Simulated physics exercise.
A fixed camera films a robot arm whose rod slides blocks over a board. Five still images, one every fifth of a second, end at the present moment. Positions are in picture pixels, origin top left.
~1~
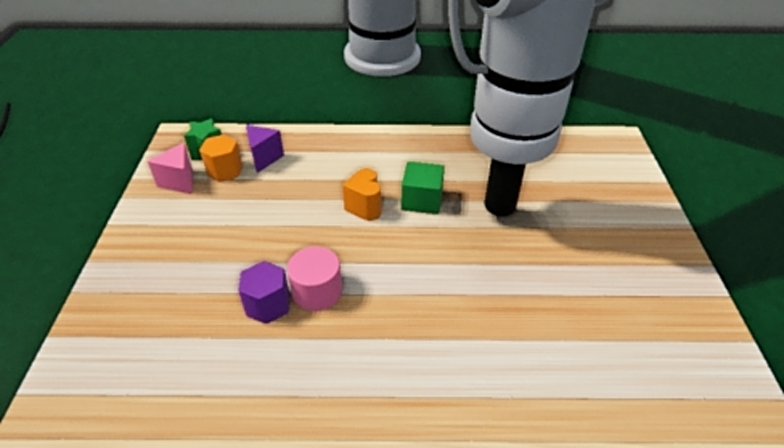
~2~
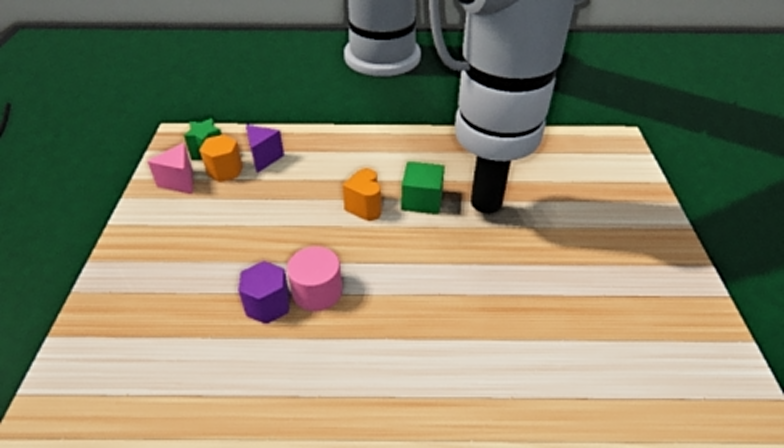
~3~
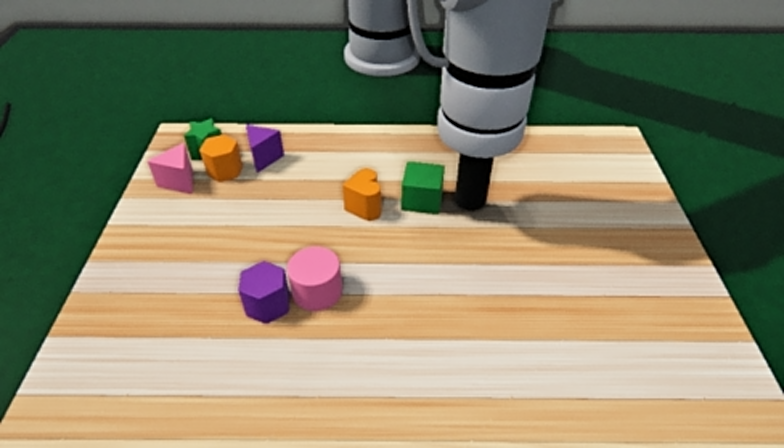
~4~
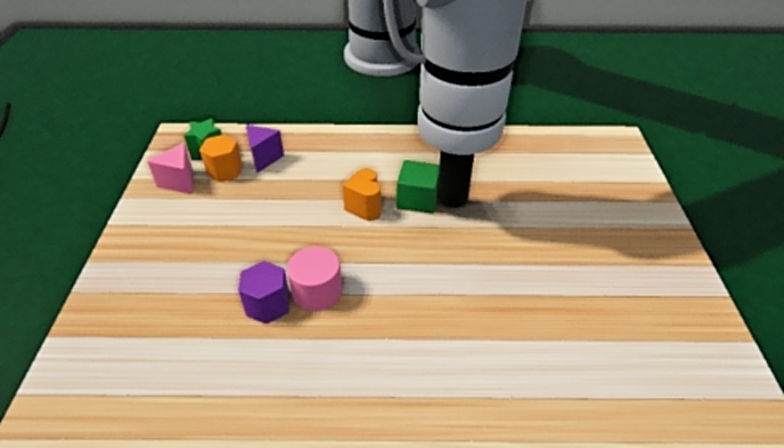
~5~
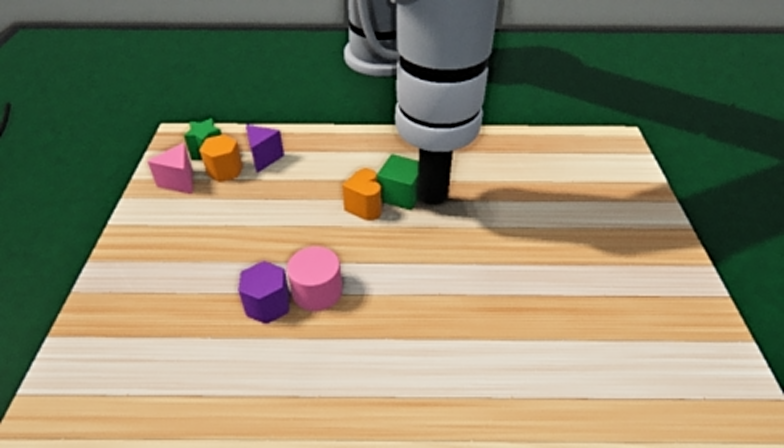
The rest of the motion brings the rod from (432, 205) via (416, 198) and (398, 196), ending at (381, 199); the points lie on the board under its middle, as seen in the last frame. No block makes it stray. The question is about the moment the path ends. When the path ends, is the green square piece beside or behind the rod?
Answer: Yes.
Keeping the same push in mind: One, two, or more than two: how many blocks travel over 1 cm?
It shifts two blocks.
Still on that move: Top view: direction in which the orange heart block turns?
Answer: Anticlockwise.
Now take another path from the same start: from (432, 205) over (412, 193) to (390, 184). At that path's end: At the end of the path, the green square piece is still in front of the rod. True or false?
This is true.
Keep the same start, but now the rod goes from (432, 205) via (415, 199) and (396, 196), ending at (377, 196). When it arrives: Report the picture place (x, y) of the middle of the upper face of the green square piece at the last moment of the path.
The middle of its upper face should be somewhere near (356, 153).
What follows on the original path. Halfway along, rod (407, 187); orange heart block (357, 180), turned 30° anticlockwise; green square piece (377, 159).
At the end, rod (381, 190); orange heart block (347, 182), turned 40° anticlockwise; green square piece (360, 156), turned 30° clockwise.
